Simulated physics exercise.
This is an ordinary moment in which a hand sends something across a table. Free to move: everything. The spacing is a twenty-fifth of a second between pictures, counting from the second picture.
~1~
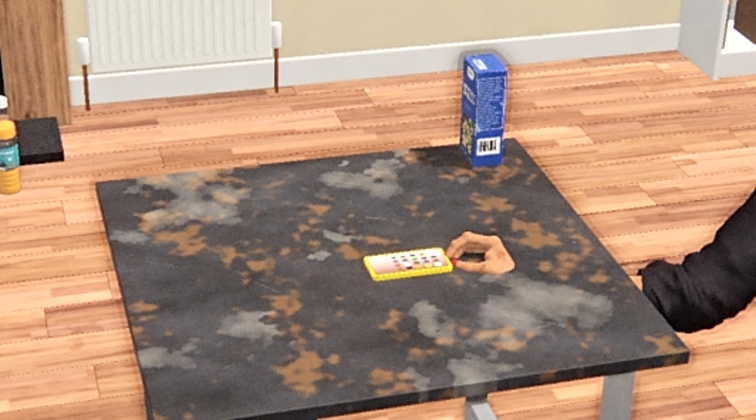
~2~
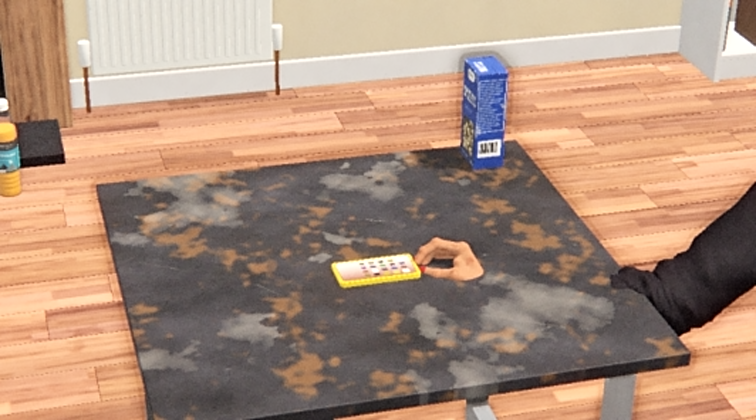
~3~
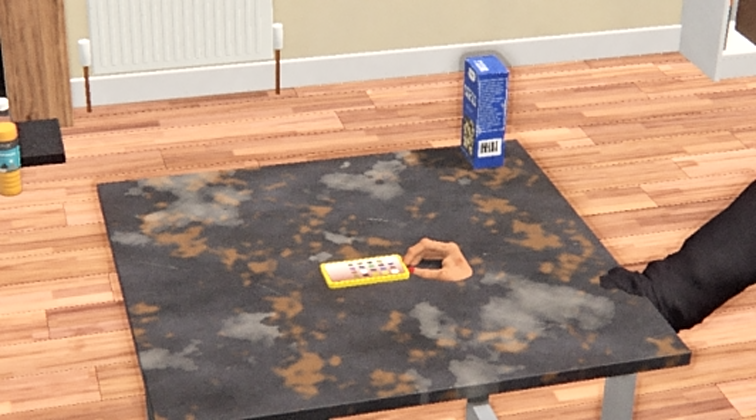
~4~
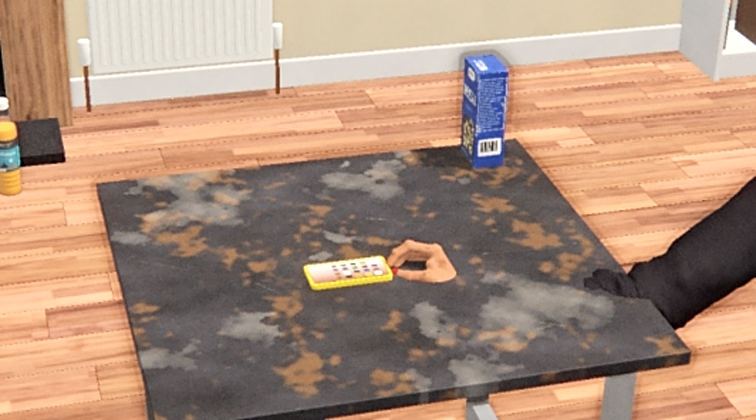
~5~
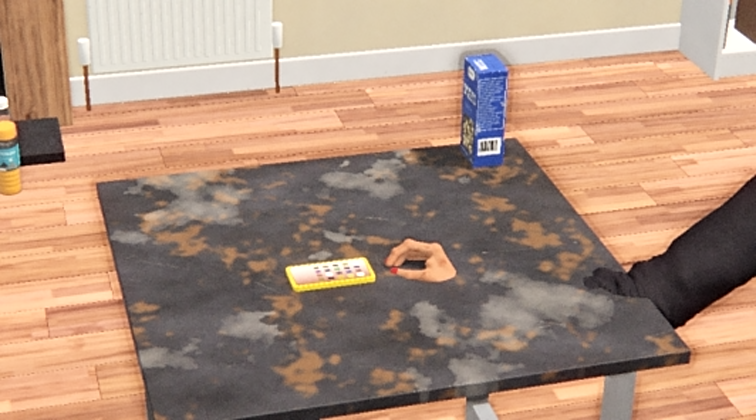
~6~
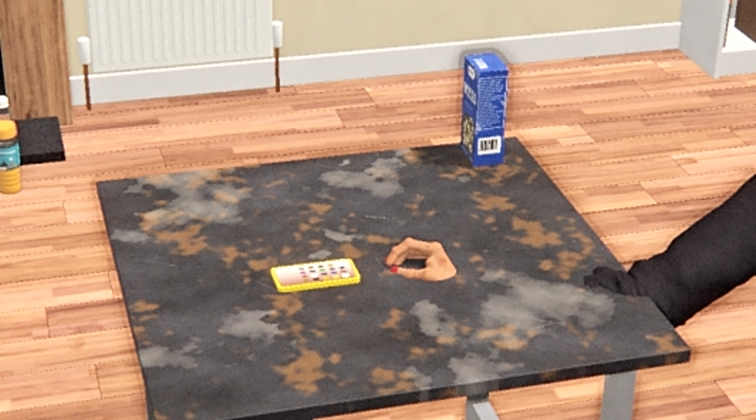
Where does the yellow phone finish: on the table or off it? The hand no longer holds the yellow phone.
On the table.
Then, 0.10 s past the last view, yellow phone displaced about its own width near (288, 279).
Then, 0.20 s past the last view, yellow phone displaced about its own width near (277, 281).
Finally, moved from the start, yellow phone. Final places as the last picture's camera would see them, yellow phone near (276, 280).
